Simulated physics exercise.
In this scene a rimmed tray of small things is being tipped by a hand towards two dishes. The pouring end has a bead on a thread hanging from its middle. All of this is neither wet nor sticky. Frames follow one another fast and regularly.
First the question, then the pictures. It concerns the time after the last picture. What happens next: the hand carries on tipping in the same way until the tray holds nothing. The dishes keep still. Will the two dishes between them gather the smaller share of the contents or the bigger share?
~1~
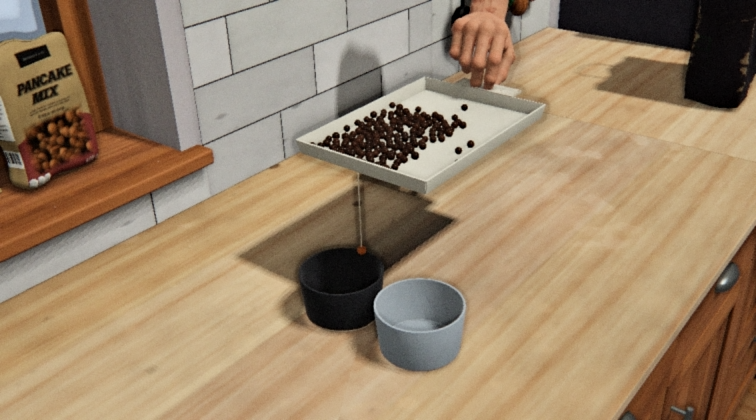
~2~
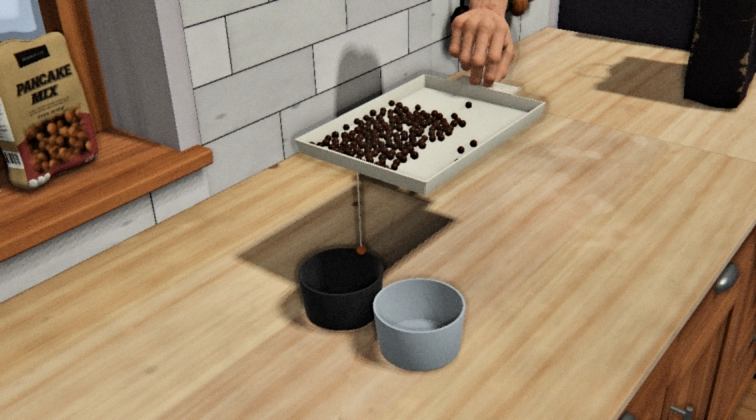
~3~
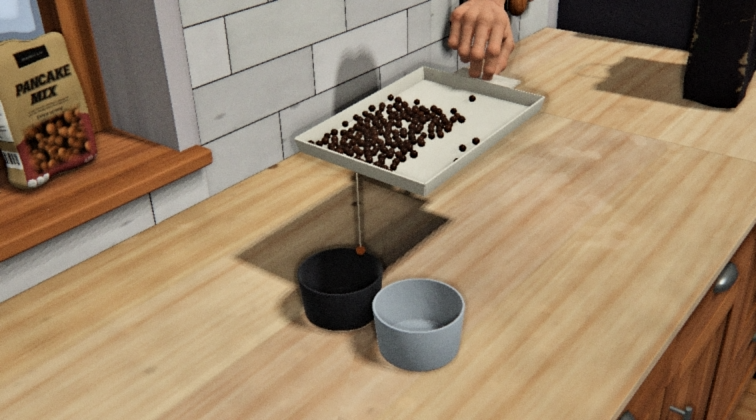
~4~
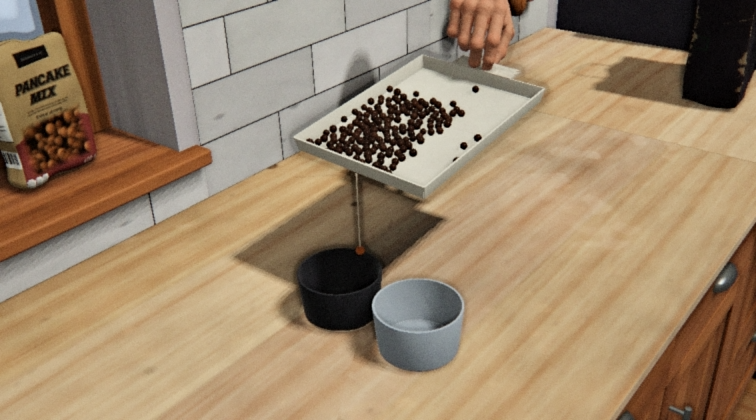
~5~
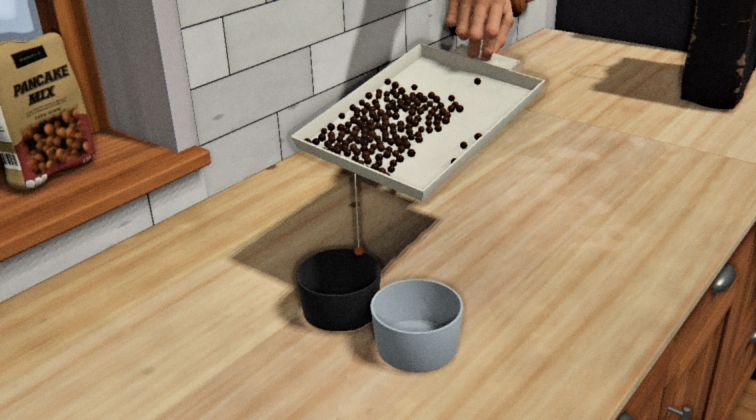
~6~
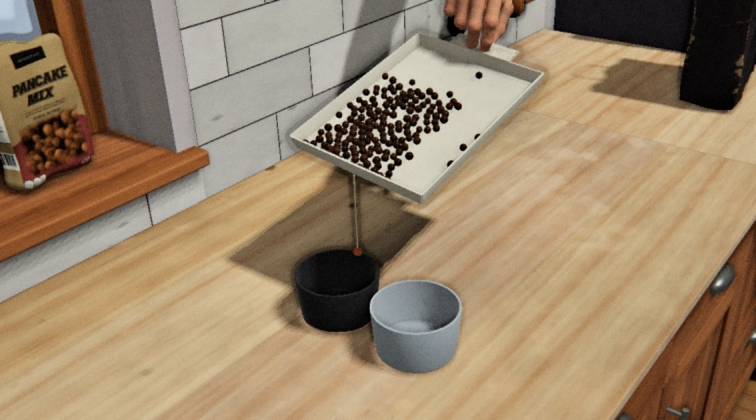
The dishes are left with the main part.
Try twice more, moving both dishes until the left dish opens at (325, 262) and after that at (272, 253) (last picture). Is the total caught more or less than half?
First try: Higher than half; second try: Lower than half.
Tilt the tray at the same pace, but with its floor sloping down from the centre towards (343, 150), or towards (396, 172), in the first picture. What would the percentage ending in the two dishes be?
You'd see roughly 10 per cent the first time and 90 per cent the second.
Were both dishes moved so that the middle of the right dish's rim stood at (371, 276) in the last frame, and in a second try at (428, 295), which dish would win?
Well, first the dish at right, then the dish at right.
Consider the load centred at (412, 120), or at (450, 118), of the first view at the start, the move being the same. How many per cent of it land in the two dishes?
Some 90 and then some 90 per cent.
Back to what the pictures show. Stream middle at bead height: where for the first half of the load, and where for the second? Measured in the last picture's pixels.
Roughly (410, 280) first, then roughly (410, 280).
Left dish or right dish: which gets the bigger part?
The one at right wins.
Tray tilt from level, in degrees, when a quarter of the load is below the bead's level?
It's turned some 80 degrees by then.
Soon, tray tipped steeply; nearly all on the tray; a stray few in the right dish; a stray few in the air.
A while on, tray tipped right over; a small part on the tray; about two thirds in the right dish; a small part in the left dish; a small part outside both; a small part in the air.
Towards the end, tray tipped past a quarter turn; most in the right dish; a stray few in the left dish; a small part outside both.
Finally, tray tipped past a quarter turn; most in the right dish; a stray few in the left dish; a small part outside both.
